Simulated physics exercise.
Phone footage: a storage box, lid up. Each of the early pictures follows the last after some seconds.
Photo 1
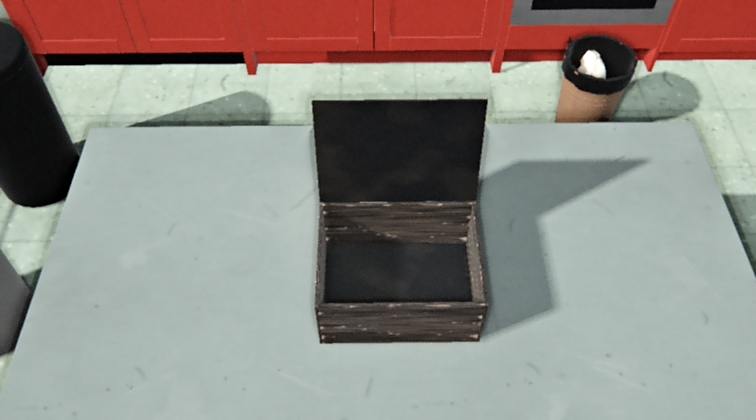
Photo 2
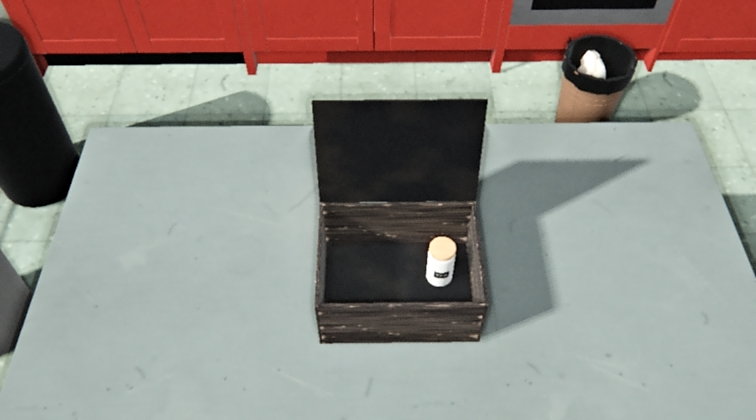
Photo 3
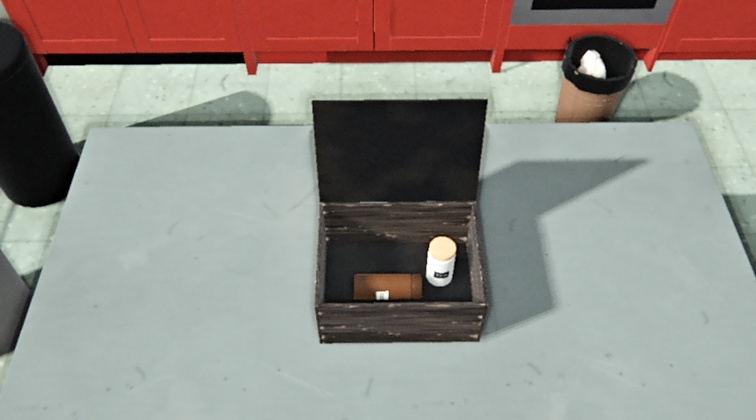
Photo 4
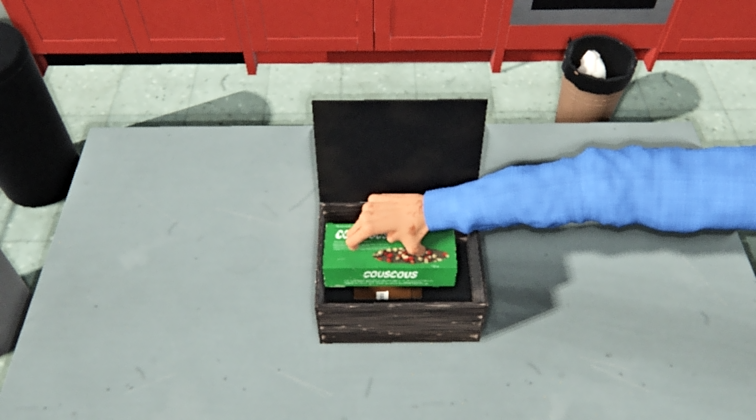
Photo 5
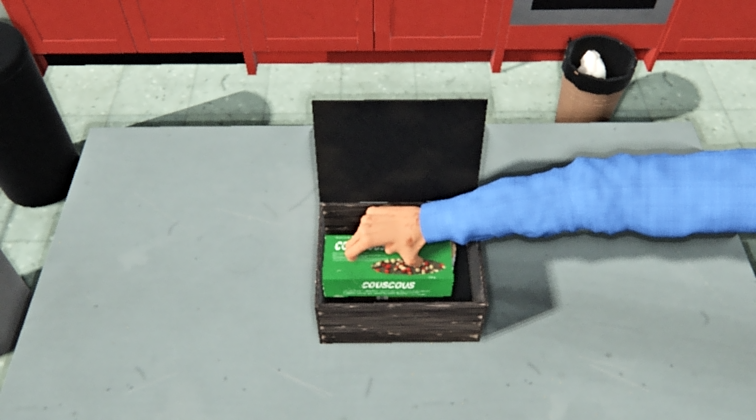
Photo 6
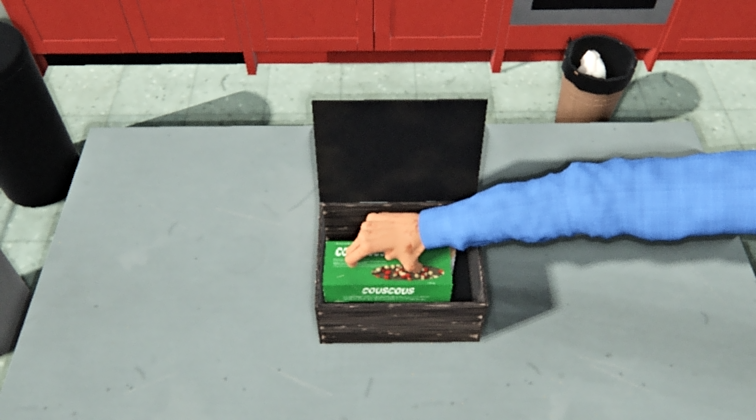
A white shaker with an orange top appeared in the open dark box, then a small brown item, and a blue-sleeved hand lowered a green couscous carton inside, still gripping it.
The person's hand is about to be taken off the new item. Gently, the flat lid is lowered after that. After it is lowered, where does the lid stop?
It stops flat on the box.
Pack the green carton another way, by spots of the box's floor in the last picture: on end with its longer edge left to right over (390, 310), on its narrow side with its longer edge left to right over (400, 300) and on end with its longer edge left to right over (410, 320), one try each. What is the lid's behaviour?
At first it fails to shut, the second time it manages to shut, and the third time it fails to shut.
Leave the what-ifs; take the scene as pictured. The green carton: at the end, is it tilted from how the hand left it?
Observation: It tilts over.
Then, 0.40 s after the last picture, green carton on its side near (384, 305); brown shaker rolled about its own width; white shaker slid a little.
Then, 1.40 s after the last picture, lid 72° above the rim; green carton on its side near (385, 306); brown shaker rolled well along; white shaker slid a little.
Then, 2.10 s after the last picture, lid 20° above the rim; green carton on its side near (385, 306); brown shaker rolled well along; white shaker slid a little.
At rest, lid shut; tipped over in the box, green carton; moved from the start, brown shaker; white shaker in place. Seen from the same camera at the end, green carton near (385, 306).
